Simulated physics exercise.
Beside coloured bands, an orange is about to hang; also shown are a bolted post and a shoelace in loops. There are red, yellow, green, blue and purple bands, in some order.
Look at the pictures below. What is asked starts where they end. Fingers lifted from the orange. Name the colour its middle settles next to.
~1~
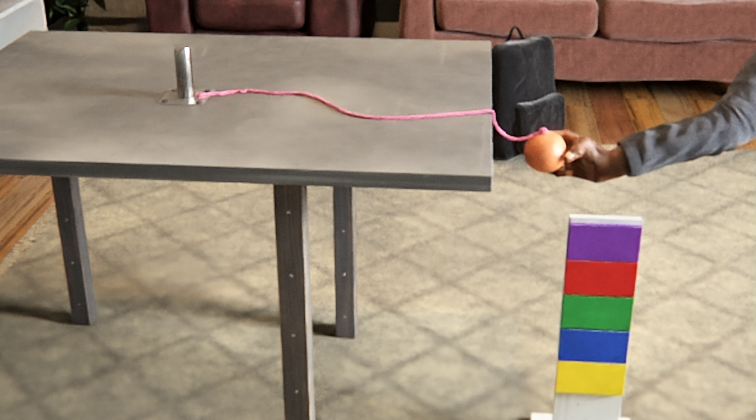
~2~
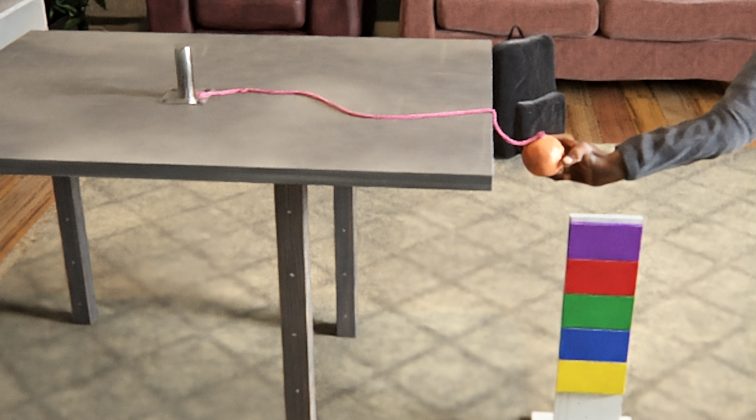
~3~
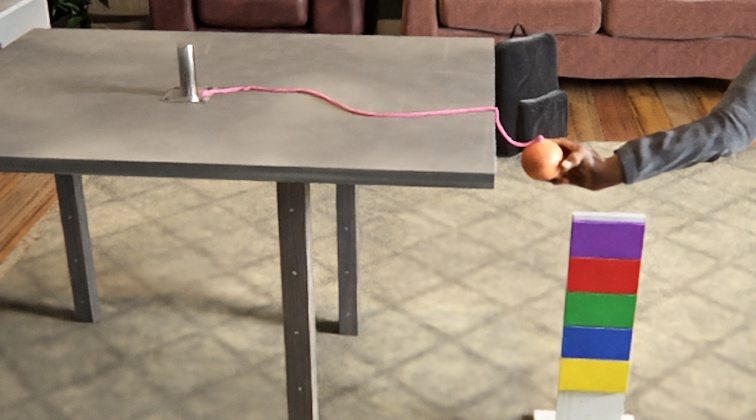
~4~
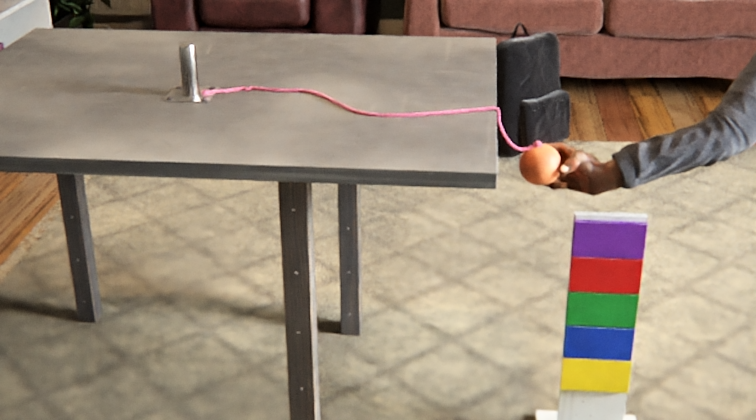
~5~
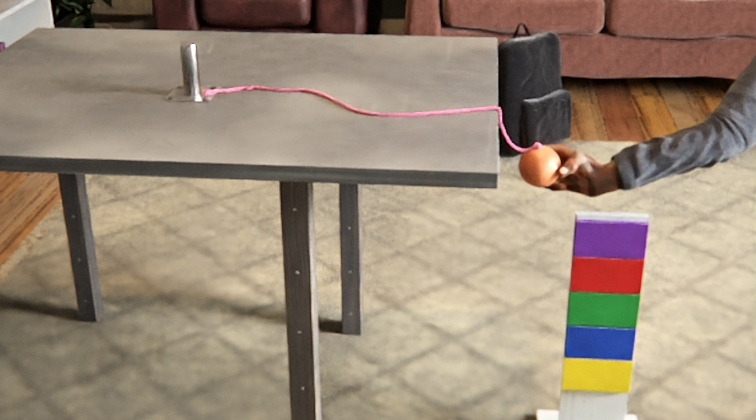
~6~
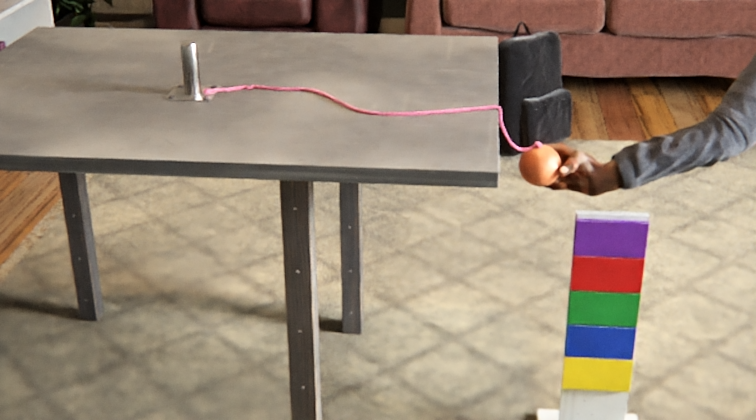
Its middle settles next to purple.
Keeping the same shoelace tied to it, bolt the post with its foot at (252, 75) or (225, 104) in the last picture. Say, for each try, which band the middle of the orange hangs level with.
Going case by case, it's red and then red.
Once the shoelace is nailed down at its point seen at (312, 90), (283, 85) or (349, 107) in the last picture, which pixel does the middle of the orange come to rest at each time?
Taking the tries in turn: (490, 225), (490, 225) and (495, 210).
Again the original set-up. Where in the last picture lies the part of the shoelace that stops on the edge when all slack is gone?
That spot lies near (458, 111).
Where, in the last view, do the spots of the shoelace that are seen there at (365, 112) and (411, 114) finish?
The first moves to (407, 102), the second to (453, 104).
Soon after, orange near (513, 220); level with purple.
Then, orange near (487, 231); level with purple.
Further on, orange near (482, 234); level with purple.
At rest, orange near (490, 234); level with purple. At purple.
